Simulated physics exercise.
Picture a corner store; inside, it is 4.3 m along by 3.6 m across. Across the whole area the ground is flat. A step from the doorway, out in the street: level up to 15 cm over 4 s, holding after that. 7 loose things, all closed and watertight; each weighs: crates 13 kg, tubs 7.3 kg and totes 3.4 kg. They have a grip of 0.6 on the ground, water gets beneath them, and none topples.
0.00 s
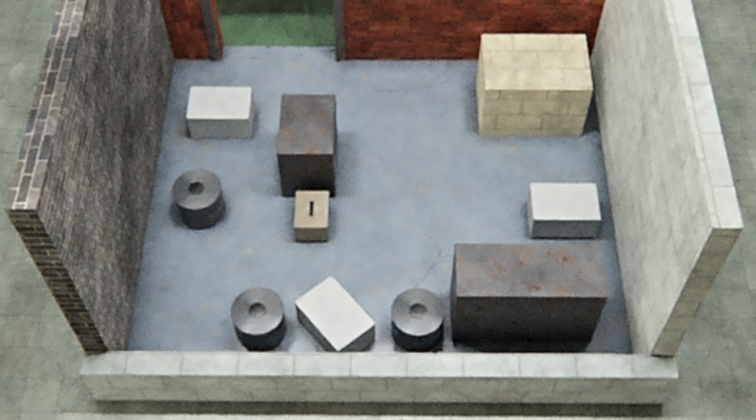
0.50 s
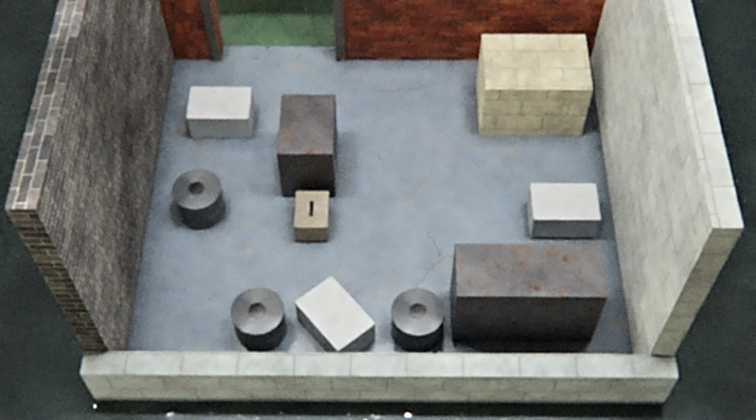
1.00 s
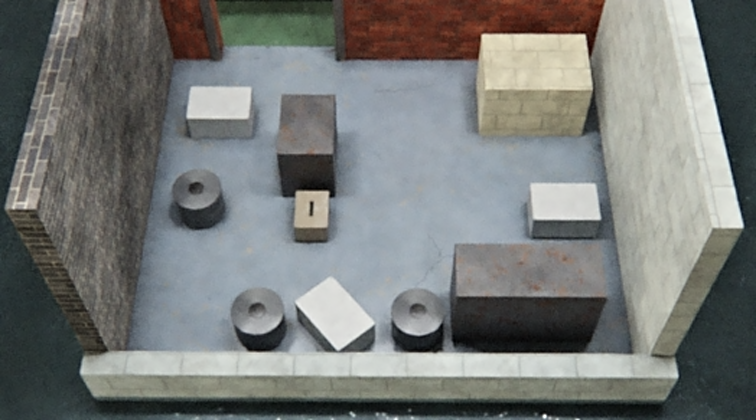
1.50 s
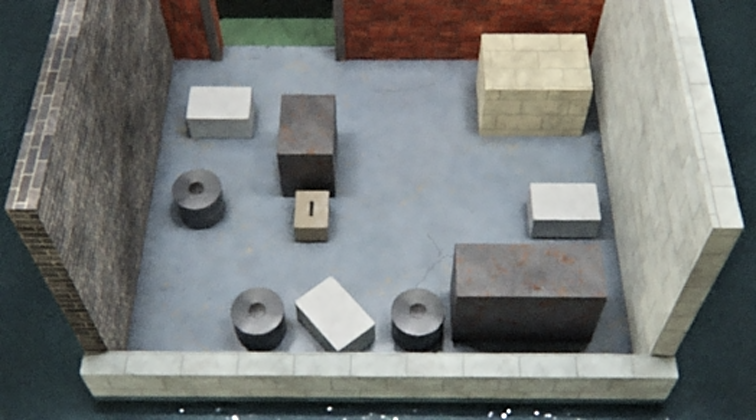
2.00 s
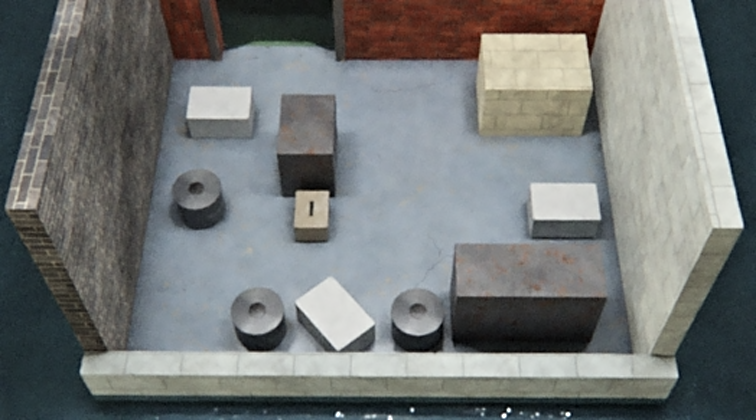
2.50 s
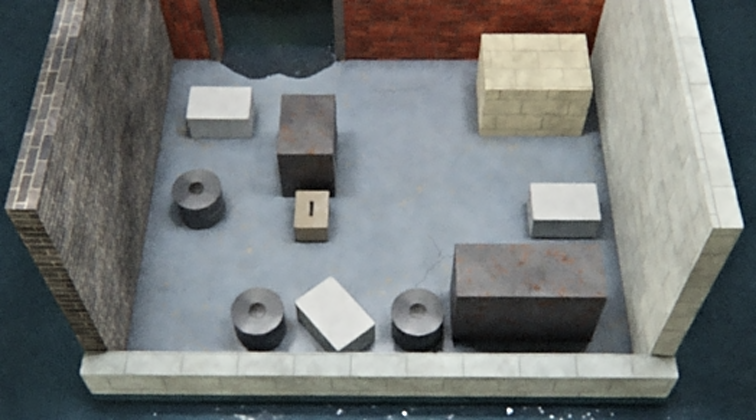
In a small walled store, the ground outside turned dark and wet, and then a little water crept in through the doorway at the back left, while the boxes and tubs stayed still.
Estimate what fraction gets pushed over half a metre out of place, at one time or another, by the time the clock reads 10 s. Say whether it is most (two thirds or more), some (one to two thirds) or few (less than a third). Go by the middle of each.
Some.
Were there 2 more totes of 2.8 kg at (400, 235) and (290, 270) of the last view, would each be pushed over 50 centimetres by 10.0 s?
In turn: Within the mark, beyond the mark.
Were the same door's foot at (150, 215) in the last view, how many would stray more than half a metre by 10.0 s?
In that case the number is 3.
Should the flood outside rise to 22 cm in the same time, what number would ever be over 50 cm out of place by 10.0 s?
Then 4.
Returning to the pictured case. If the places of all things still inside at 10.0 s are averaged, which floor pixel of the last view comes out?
(364, 301).
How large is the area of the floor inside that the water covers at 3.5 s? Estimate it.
Some 1.0 m2 of it.
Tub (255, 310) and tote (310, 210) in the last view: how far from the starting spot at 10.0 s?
The first is 80 cm from its start, the second 0 cm.
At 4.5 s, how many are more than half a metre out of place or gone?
0.
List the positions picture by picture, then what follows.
The first frame shows a crate at (219, 102) rests on the ground; a tub at (418, 311), on the bottom; 0.0 m2 under water; 0 of 7 have shifted.
The second frame shows a crate at (219, 102) rests on the ground; a tub at (418, 311), on the bottom; 0.0 m2 under water; 0 of 7 have shifted.
The third frame shows a crate at (219, 102) rests on the ground; a tub at (418, 311), on the bottom; water covers 0.0 m2; 0 of 7 have shifted.
The fourth frame shows a crate at (219, 102) rests on the ground; a tub at (418, 311), on the bottom; 0.0 m2 under water; 0 of 7 have shifted.
The fifth frame shows a crate at (219, 102) rests on the ground; a tub at (418, 311) rests on the ground; water covers 0.0 m2; 0 of 7 have shifted.
The sixth frame shows a crate at (219, 102) rests on the ground; a tub at (418, 311) rests on the ground; 0.2 m2 under water; 0 of 7 have shifted.
After 3.5 s 0 of 7 are over 50 cm from their spots; 0 afloat.
After 4.5 s 0 of 7 are over 50 cm from their spots; 0 afloat.
After 7.0 s 2 of 7 are over 50 cm from their spots; 0 afloat.
After 10.0 s 4 of 7 are over 50 cm from their spots, and 4 have been at some point; 3 afloat.
